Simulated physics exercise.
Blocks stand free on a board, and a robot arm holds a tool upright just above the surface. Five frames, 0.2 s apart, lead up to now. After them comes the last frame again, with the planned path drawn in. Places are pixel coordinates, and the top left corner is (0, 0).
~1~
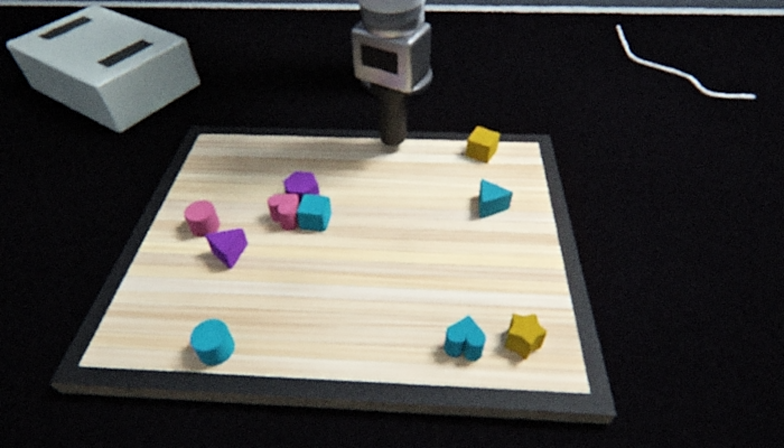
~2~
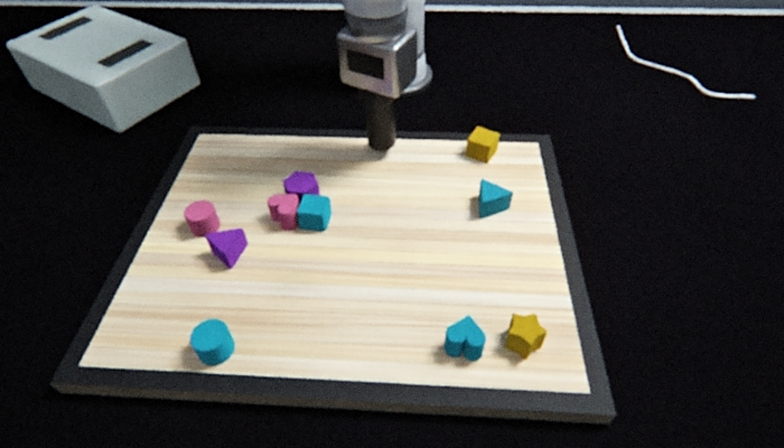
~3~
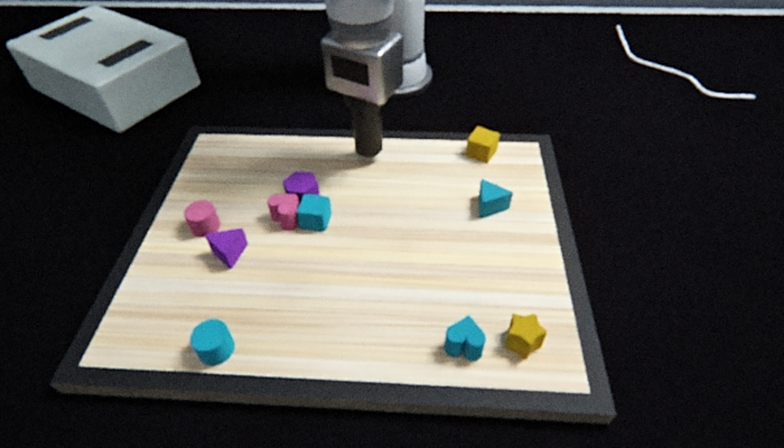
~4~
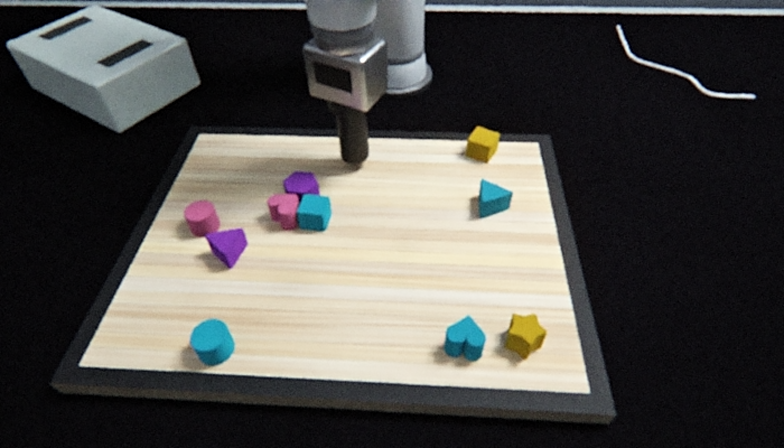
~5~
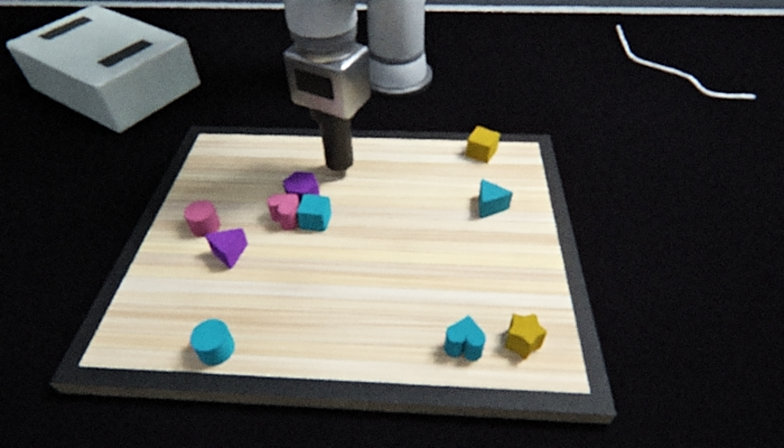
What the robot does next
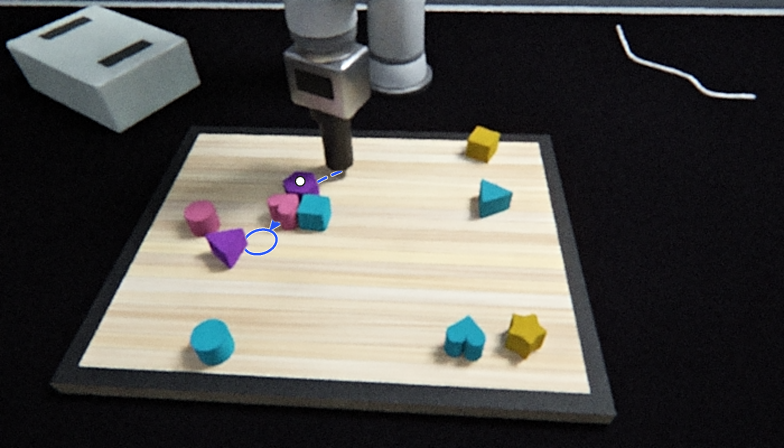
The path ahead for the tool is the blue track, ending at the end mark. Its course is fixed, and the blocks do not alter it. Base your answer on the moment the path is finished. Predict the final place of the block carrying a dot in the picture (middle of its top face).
I'd place it at (239, 252), taking the centre of its top.
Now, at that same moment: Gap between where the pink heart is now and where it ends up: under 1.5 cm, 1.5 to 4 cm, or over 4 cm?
Verdict: More than 4 cm.
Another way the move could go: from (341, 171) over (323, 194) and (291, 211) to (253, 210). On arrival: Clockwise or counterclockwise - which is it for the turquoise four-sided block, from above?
It goes anticlockwise.
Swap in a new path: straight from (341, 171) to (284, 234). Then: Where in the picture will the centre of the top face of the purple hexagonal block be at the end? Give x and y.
At the end it should sit near (262, 196).
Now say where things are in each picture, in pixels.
The first frame shows lower end of the tool at (393, 137), tops of blocks, purple triangular piece at (224, 238), pink heart at (283, 202), purple hexagonal block at (300, 181), turquoise four-sided block at (313, 204).
The second frame shows tool at (382, 143), blocks as before.
The third frame shows tool at (369, 148), blocks as before.
The fourth frame shows tool at (355, 155), blocks as before.
The fifth frame shows tool at (340, 162), purple triangular piece at (224, 238), pink heart at (283, 202), purple hexagonal block at (300, 181), turquoise four-sided block at (313, 204).
The drawn path runs from (341, 171) through (309, 188) and (285, 213) to (260, 242); the dot is on the purple hexagonal block.
What follows on the original path. One third of the way, tool at (306, 179); pink heart at (274, 213); purple hexagonal block at (286, 192); turquoise four-sided block at (312, 206), turned 15° anticlockwise.
Two thirds of the way, tool at (282, 204); pink heart at (252, 243); purple hexagonal block at (262, 220), turned 15° anticlockwise; turquoise four-sided block at (312, 206), turned 15° anticlockwise.
At the end, tool at (257, 233); purple triangular piece at (203, 253), turned 75° clockwise; pink heart at (239, 278), turned 20° anticlockwise; purple hexagonal block at (239, 252), turned 30° anticlockwise; turquoise four-sided block at (312, 206), turned 15° anticlockwise.
